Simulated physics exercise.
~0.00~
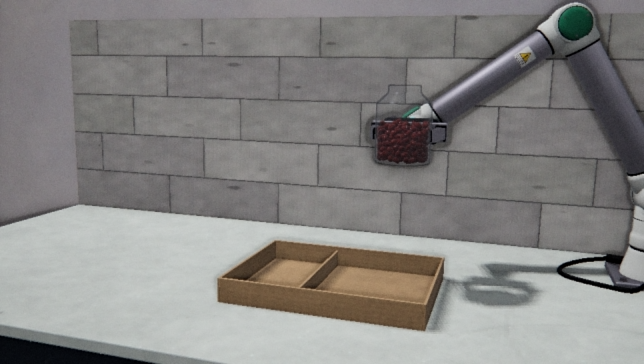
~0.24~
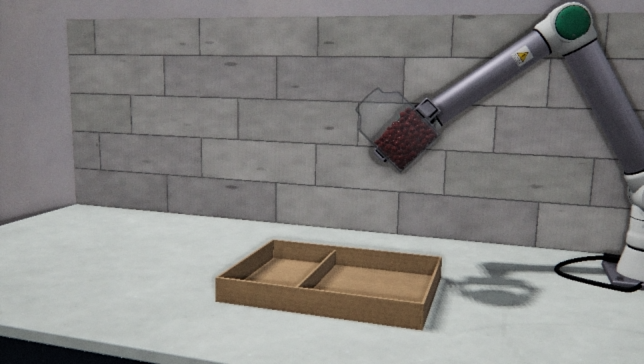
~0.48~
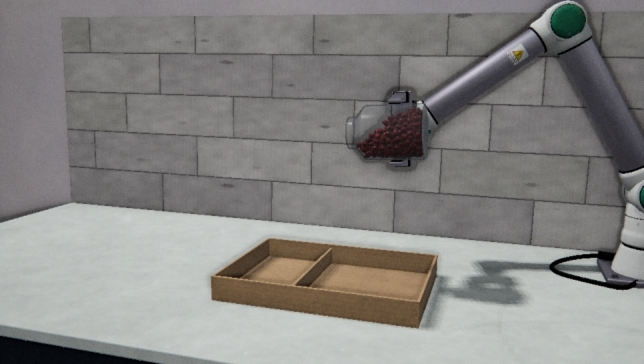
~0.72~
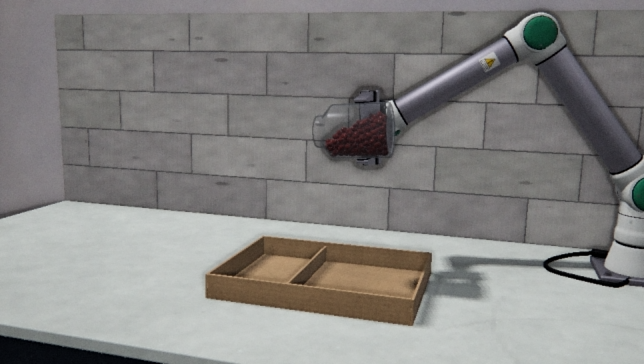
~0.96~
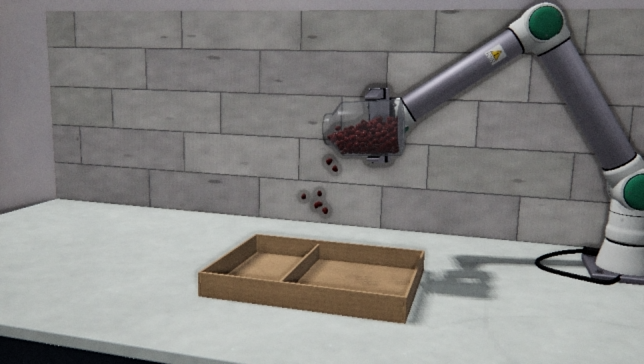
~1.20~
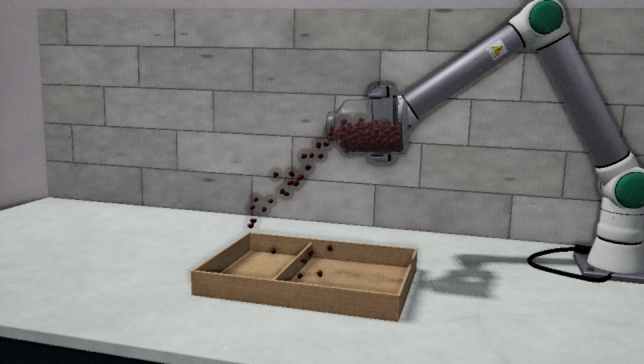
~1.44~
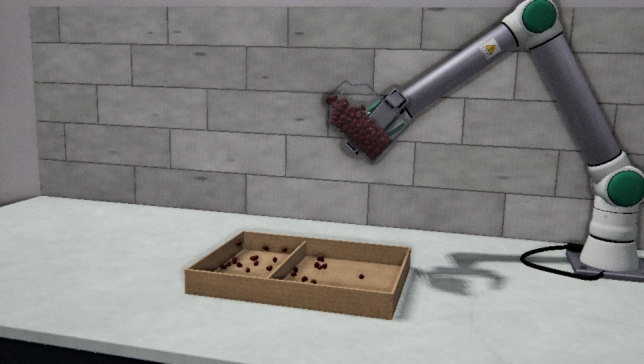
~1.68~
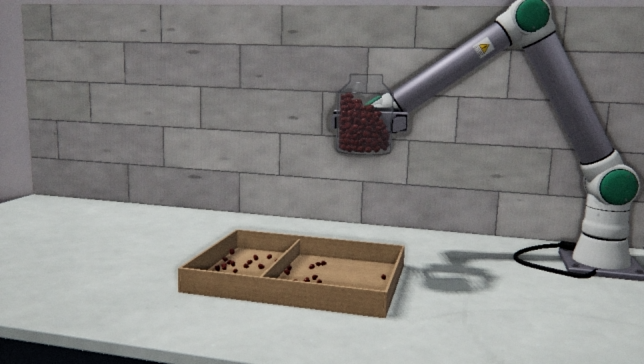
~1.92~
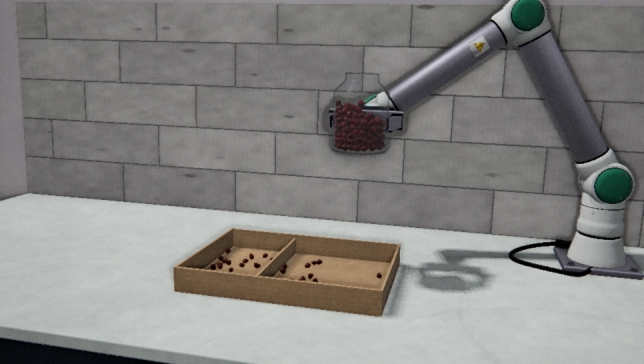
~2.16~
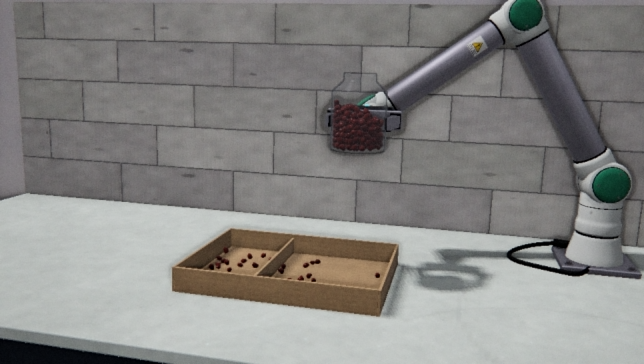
On a pale table before a grey brick wall, a robot arm tipped a clear jar of dark red beans to the left, scattering some into both parts of a divided wooden tray, then turned it upright again with most still inside.
